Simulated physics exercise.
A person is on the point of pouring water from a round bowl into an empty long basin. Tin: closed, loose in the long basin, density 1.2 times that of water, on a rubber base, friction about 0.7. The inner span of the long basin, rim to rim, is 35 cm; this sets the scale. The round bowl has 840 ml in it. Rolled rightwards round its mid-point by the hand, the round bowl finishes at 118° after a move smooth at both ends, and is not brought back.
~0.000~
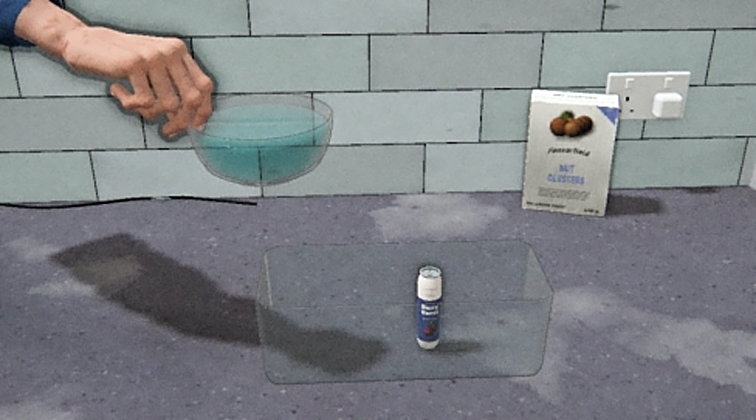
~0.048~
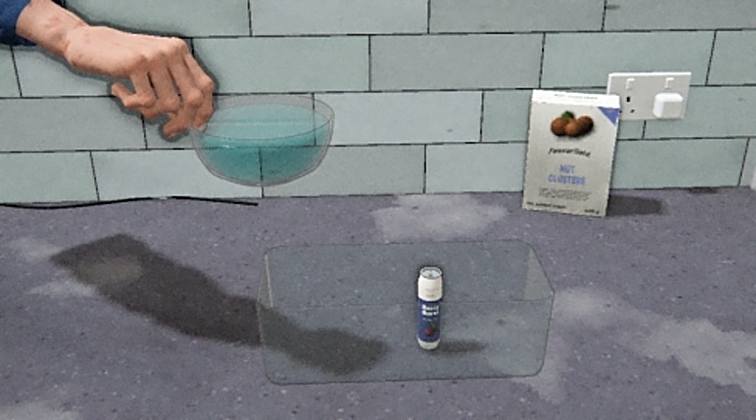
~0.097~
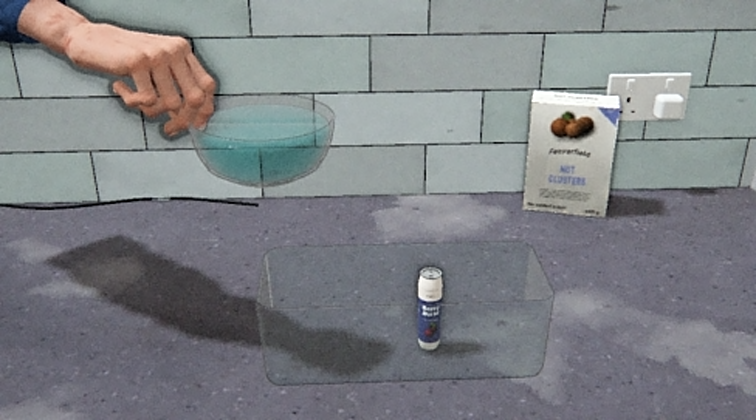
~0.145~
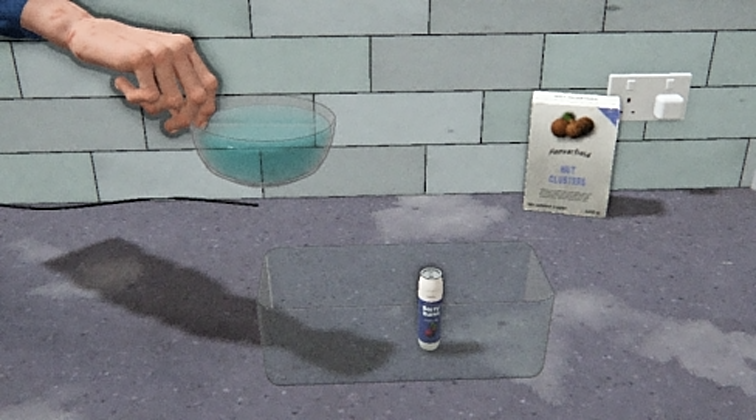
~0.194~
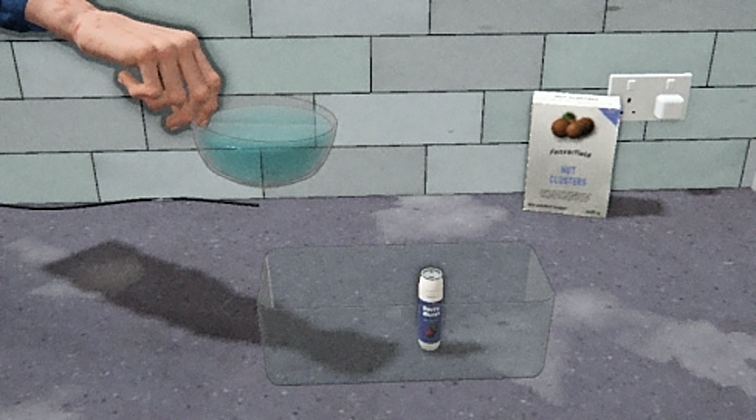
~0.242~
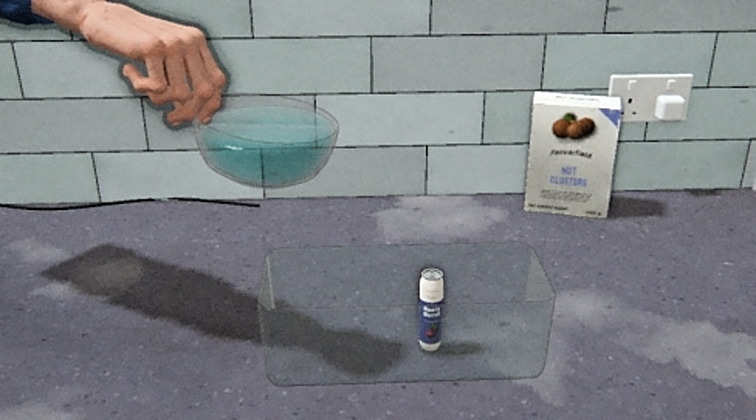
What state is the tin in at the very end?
It does not come down.
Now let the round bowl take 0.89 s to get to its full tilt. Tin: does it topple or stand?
So the tin will hold steady.
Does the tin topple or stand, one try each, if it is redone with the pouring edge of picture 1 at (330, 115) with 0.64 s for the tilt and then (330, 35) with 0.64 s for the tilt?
First it goes over; then it topples.
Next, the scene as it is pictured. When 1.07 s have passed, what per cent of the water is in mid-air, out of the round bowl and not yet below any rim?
Near 6 percent.
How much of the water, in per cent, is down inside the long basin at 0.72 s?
Roughly 22 percent of it.
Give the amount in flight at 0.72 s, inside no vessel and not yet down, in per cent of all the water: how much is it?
About 42 per cent.
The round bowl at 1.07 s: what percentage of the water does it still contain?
What remains is about 1 percent of it all.
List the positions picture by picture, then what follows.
In the first frame, tilt 0°; pouring edge (332, 115); surface from (192, 123) to (330, 121); the long basin's rim runs from (261, 277) to (541, 269); the tin's top is at (430, 276).
In the second frame, tilt 0°; pouring edge (333, 116); surface from (193, 123) to (330, 122).
In the third frame, tilt 2°; pouring edge (333, 118); surface from (194, 124) to (331, 122).
In the fourth frame, tilt 3°; pouring edge (335, 120); surface from (195, 124) to (332, 124).
In the fifth frame, tilt 6°; pouring edge (336, 124); surface from (197, 123) to (334, 124).
In the sixth frame, tilt 9°; pouring edge (338, 128); surface from (199, 124) to (335, 125).
By 0.72 s the tilt is 66° and 36 per cent is still to pour; the tin stands where it began.
By 1.07 s the tilt is 107° and 1 per cent is still to pour; the tin stands where it began.
By 1.43 s the tilt is 118° and 0 per cent is still to pour; the tin stands where it began.
By 1.83 s the tilt is 118° and 0 per cent is still to pour; the tin stands where it began.
At rest the tin stands where it began.
